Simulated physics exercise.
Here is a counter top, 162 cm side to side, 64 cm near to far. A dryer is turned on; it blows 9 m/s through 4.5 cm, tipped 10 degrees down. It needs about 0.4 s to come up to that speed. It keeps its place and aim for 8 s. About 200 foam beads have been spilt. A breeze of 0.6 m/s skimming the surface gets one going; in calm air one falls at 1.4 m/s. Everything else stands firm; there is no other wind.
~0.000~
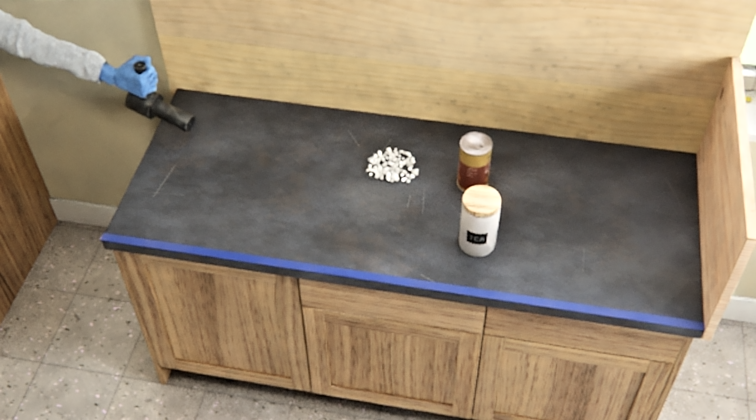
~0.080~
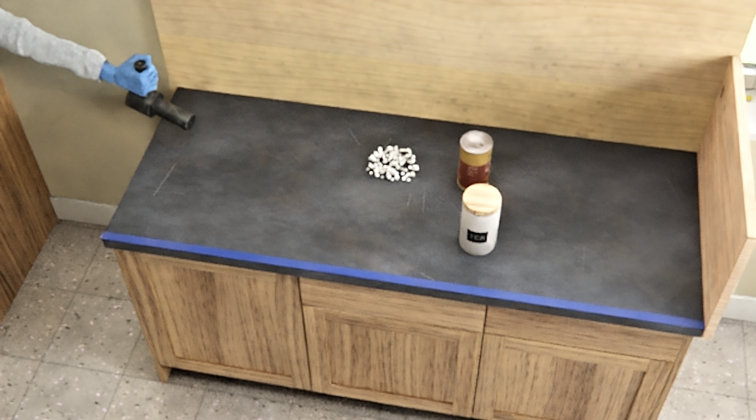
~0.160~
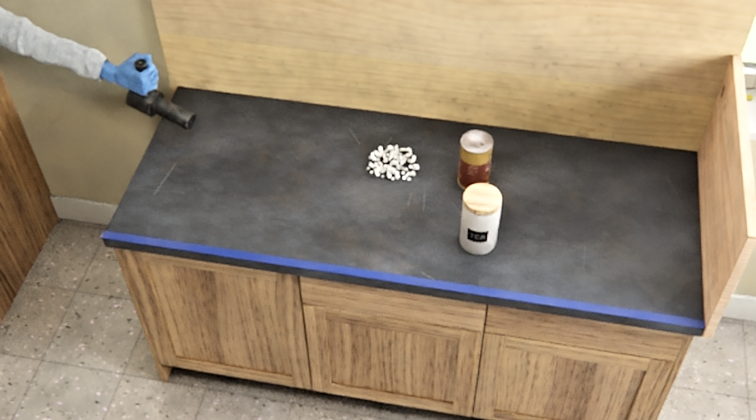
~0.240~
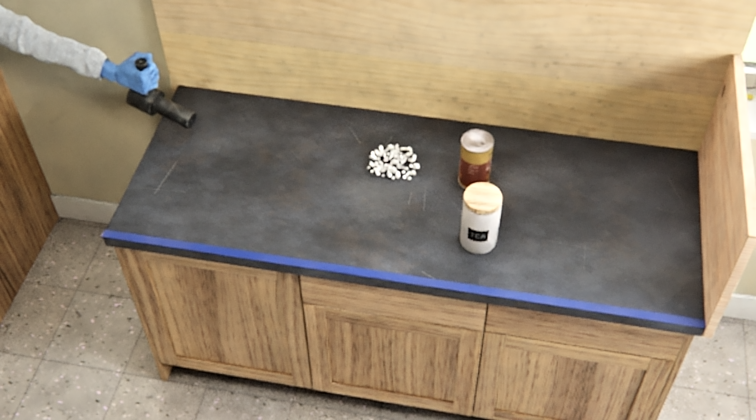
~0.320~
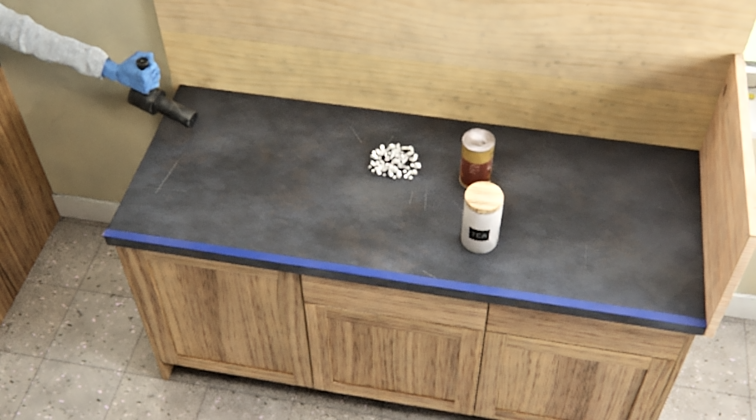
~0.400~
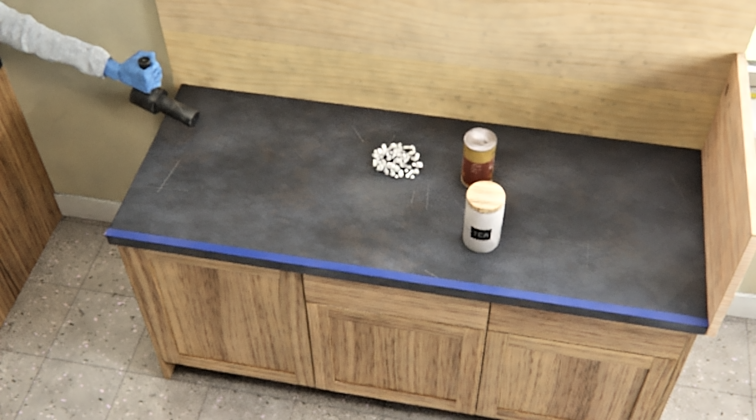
To begin with, a blue-gloved hand at the left holds a dark dryer over the end of a dark counter top with a blue front edge, pointing it rightward. Small white foam beads lie in a heap near a tin and a white jar, and throughout, the hand, dryer and beads stay practically still.
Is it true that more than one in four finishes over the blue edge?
Answer: No.
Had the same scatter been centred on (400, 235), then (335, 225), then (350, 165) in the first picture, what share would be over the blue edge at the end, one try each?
In that order: 100 %, 100 %, 0 %.
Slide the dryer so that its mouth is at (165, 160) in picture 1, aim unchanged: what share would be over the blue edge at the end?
It would be near 0 %.
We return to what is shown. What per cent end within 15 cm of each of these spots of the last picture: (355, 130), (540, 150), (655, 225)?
In turn about 0 %, 10 %, 0 %.
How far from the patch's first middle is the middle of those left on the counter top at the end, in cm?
About 75 cm.
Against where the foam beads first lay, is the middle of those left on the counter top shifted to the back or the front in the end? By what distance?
Towards the back, some 15 cm.
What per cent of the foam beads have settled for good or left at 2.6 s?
Some 2 per cent.
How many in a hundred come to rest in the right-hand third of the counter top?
Near 100 %.
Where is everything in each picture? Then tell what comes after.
In the first picture, the middle of the foam beads is near (392, 166), none has stirred yet and the mouth of the dryer is at (190, 124).
In the second picture, the middle of the foam beads is near (393, 162), none has stirred yet and the blue edge is centred on (390, 282).
In the third picture, the middle of the foam beads is near (393, 162), none has stirred yet, the top of a tin is at (477, 141) and the top of a jar is at (483, 197).
In the fourth picture, the middle of the foam beads is near (394, 161) and none has stirred yet.
In the fifth picture, the middle of the foam beads is near (395, 160) and none has stirred yet.
In the sixth picture, the middle of the foam beads is near (396, 159) and none has stirred yet.
After 1.6 s, 0 % are over the blue edge; the middle of those still in play is near (520, 141); 1 % have settled or left.
After 2.6 s, 0 % are over the blue edge; the middle of those still in play is near (606, 141); 2 % have settled or left.
After 4.4 s, 0 % are over the blue edge; the middle of those still in play is near (646, 149); 16 % have settled or left.
After 8.0 s, at the end, 0 % are over the blue edge; the middle of those still in play is near (652, 154).
